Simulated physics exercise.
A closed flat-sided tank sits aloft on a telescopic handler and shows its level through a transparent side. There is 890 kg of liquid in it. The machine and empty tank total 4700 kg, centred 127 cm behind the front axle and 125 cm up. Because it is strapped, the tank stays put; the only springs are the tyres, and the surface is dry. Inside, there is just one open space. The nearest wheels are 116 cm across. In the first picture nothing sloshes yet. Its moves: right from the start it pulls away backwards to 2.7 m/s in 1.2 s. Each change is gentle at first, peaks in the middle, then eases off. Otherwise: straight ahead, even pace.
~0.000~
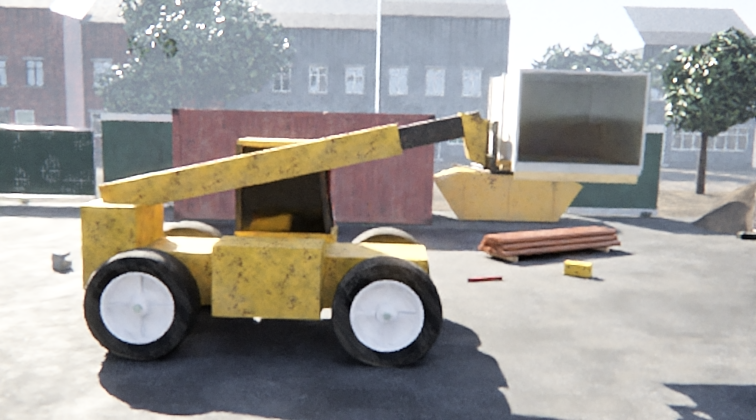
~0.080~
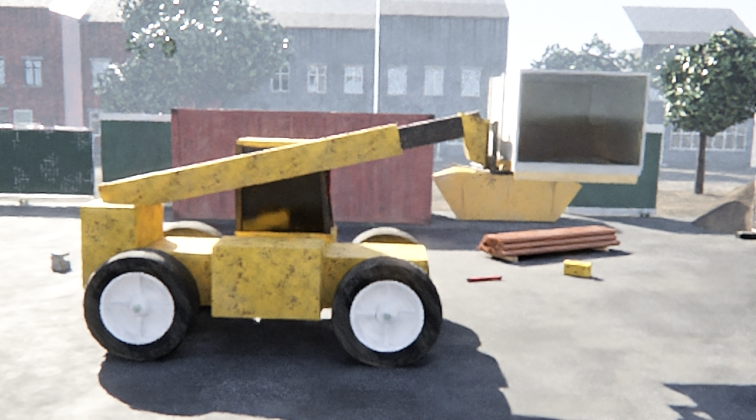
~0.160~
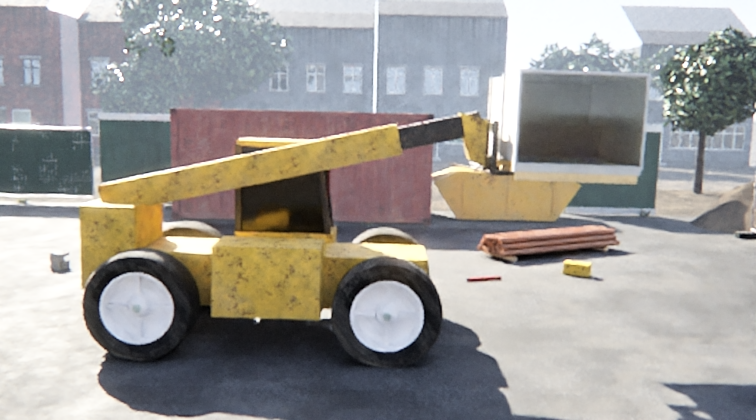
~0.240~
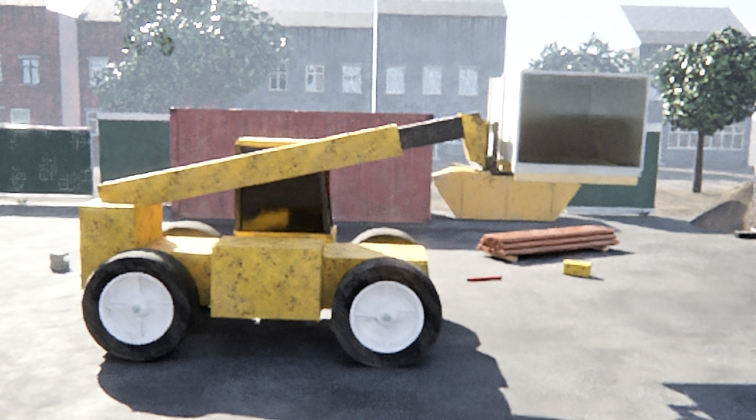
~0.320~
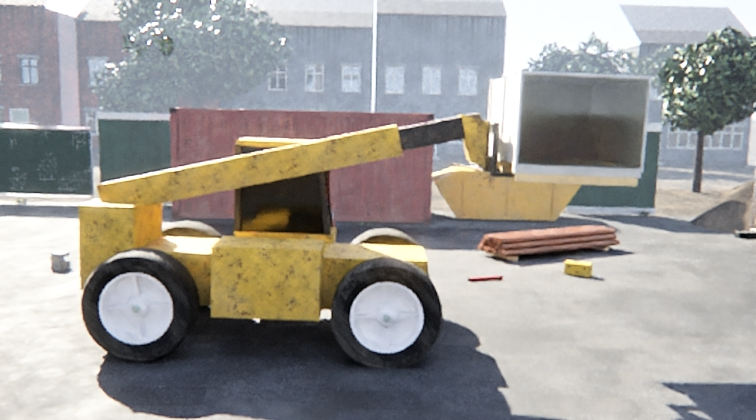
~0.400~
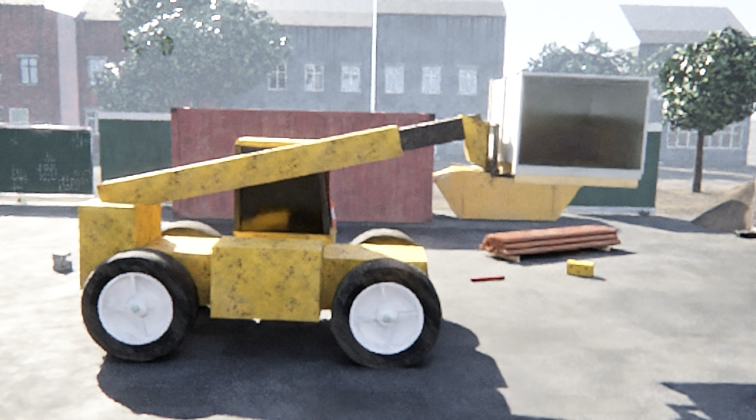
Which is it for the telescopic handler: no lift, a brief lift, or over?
You'll see it stay steady.
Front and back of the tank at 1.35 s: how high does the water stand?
The surface sits near 42 cm in front and near 32 cm at the rear.
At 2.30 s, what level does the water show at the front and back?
Close to 46 cm in front, close to 28 cm behind.
Then, 0.65 s in, the lean is 1° nose down, wheels down; the liquid stands 20 cm at the back and 60 cm at the front.
Then, 1.35 s in, the lean is 0°, wheels down; the liquid stands 32 cm at the back and 42 cm at the front.
Then, 2.30 s in, the lean is 0°, wheels down; the liquid stands 28 cm at the back and 47 cm at the front.
Then, 4.18 s in, no wheel has left the ground; at worst the lighter axle bore 2 per cent of the weight.
